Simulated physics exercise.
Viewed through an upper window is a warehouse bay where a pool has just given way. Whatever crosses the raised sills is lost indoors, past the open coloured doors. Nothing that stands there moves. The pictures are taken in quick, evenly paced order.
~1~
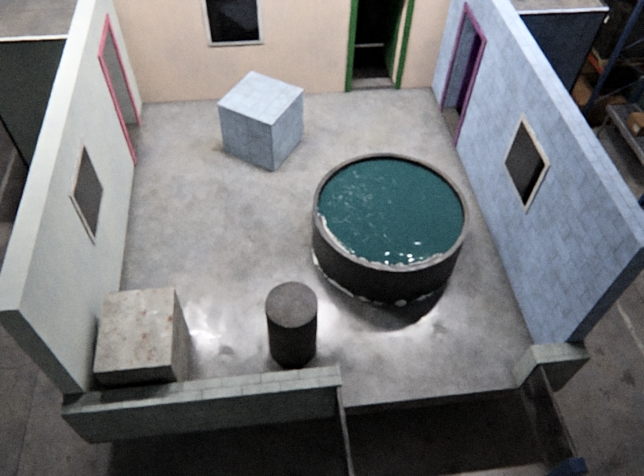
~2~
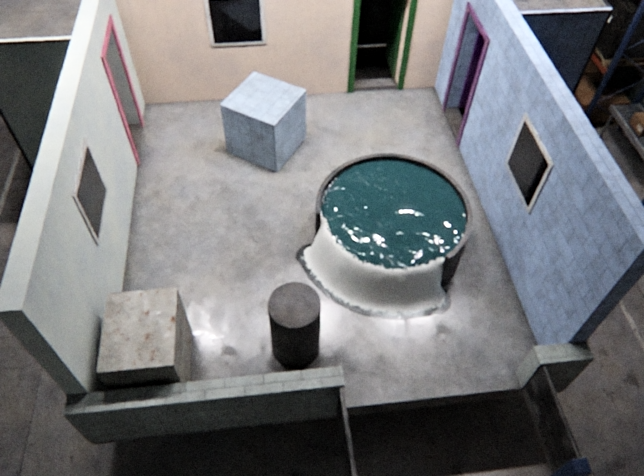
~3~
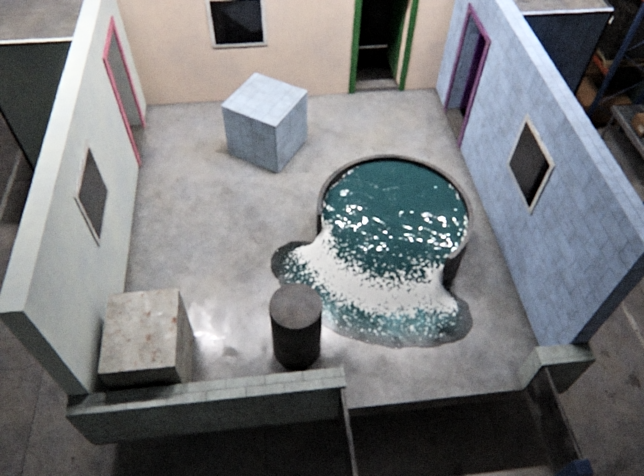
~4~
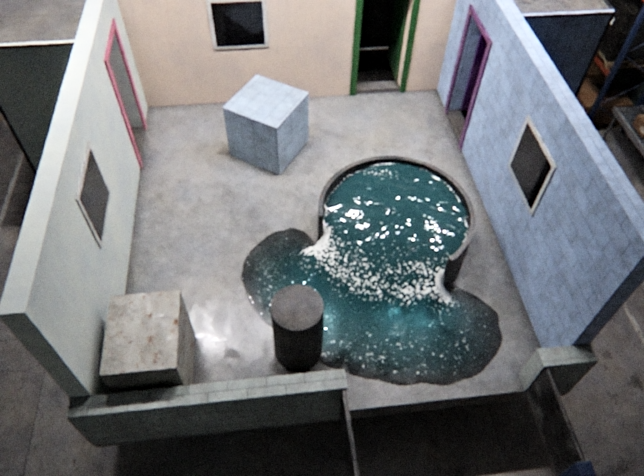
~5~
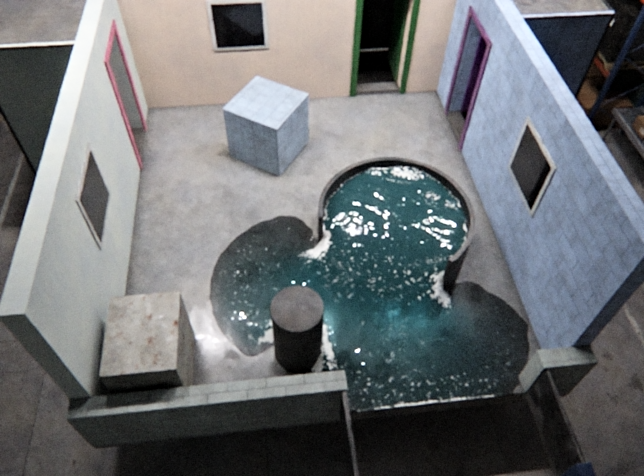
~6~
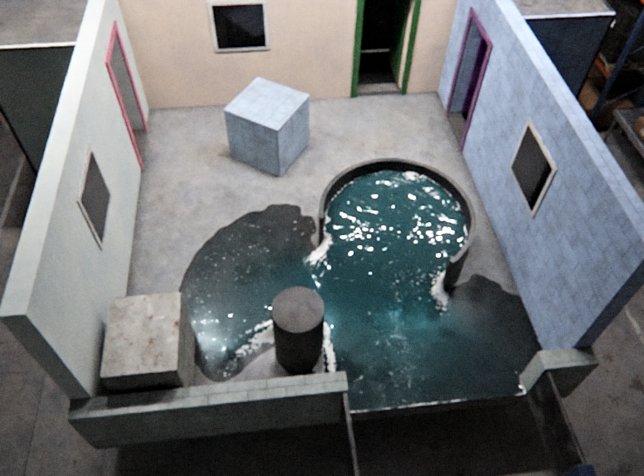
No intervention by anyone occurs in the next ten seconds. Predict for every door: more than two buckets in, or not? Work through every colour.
Result: The pink door will receive two buckets or fewer; the purple door will receive two buckets or fewer; the green door will receive two buckets or fewer.
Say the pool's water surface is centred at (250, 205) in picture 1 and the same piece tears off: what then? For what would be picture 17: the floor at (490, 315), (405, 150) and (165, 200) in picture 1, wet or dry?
First spot gets drenched, second spot stays unwetted, third spot gets drenched.
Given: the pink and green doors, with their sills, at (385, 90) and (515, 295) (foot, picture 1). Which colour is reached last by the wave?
The one in purple.
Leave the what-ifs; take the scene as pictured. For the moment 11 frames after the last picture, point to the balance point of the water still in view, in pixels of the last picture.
Point: (315, 299).
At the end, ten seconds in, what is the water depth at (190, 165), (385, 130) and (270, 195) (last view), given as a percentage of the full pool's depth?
Roughly 8 per cent, 4 per cent and 8 per cent.
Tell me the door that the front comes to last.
I'd go with the purple door.
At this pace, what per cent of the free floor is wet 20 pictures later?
My estimate is near 50 per cent.
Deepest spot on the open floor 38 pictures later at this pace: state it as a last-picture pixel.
Around (186, 127).
A moment on, water covers 35 % of the floor; the pink door not reached, the purple door not reached, the green door not reached.
Next, water covers 35 % of the floor; the pink door not reached, the purple door not reached, the green door not reached.
Then, water covers 50 % of the floor; the pink door wet at the sill, nothing in, the purple door not reached, the green door not reached.
Later, water covers 70 % of the floor; the pink door wet at the sill, nothing in, the purple door not reached, the green door not reached.
In the end, water covers 95 % of the floor; the pink door under two buckets in, the purple door wet at the sill, nothing in, the green door wet at the sill, nothing in.
